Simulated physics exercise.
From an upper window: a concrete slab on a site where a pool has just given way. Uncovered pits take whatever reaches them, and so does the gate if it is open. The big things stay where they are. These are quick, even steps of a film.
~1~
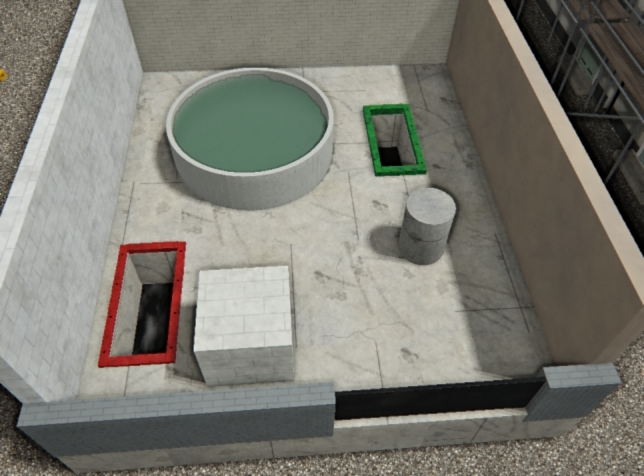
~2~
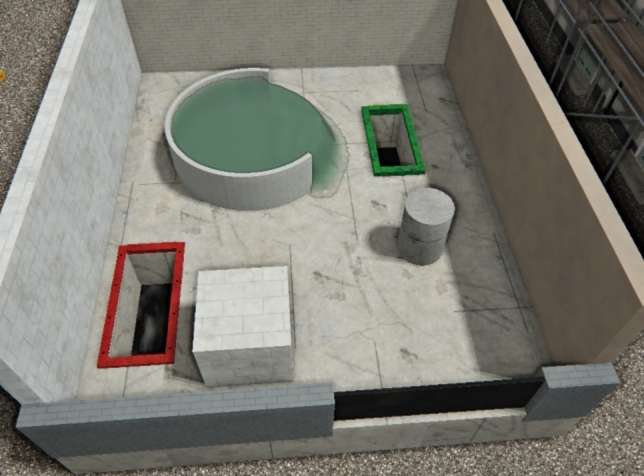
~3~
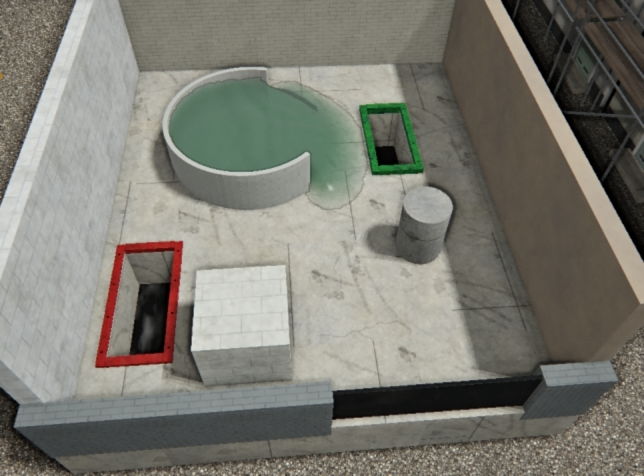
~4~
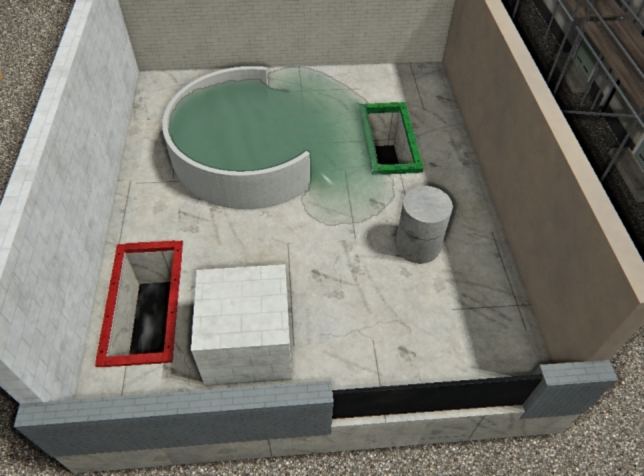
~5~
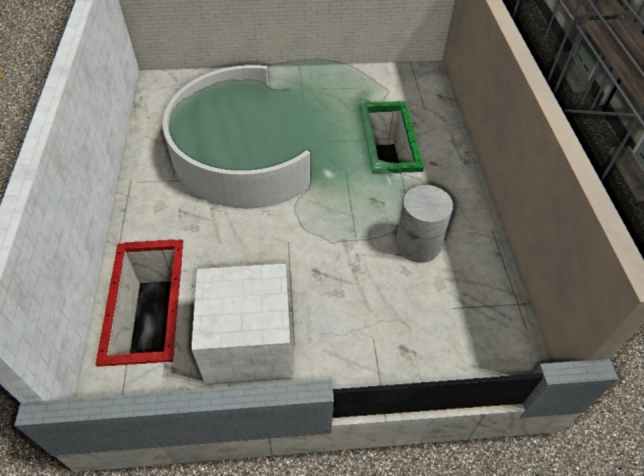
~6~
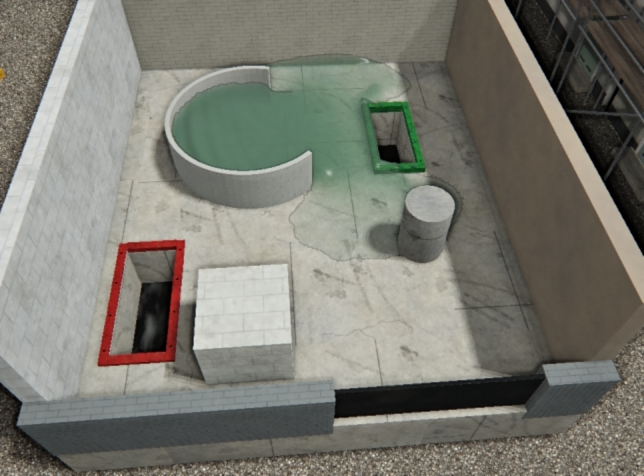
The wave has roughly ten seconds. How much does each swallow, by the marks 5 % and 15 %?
The gate takes not even 5 %; the red pit takes not even 5 %; the green pit takes above 15 %.
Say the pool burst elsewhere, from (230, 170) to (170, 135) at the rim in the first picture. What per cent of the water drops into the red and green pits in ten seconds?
Per cent: Red 50, green 0.
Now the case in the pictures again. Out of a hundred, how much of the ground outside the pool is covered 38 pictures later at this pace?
Some 85 per cent.
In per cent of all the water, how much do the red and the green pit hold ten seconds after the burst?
Roughly 2 per cent, then 26 per cent.
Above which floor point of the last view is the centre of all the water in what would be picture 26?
I would point to (365, 154).
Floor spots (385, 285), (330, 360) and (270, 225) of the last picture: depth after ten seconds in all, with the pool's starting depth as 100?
In that order: 14, 18 and 12 per cent.
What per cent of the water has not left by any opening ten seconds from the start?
Near 72 in a hundred.
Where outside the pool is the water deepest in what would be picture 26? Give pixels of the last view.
Roughly at (427, 222).
A moment on, water covers 35 % of the floor; the gate 0 %, the red pit 0 %, the green pit 10 %.
Next, water covers 45 % of the floor; the gate 0 %, the red pit 0 %, the green pit 19 %.
Then, water covers 60 % of the floor; the gate 0 %, the red pit 0 %, the green pit 25 %.
Later, water covers 85 % of the floor; the gate 0 %, the red pit 0 %, the green pit 27 %.
In the end, water covers 100 % of the floor; the gate 0 %, the red pit 2 %, the green pit 27 %.
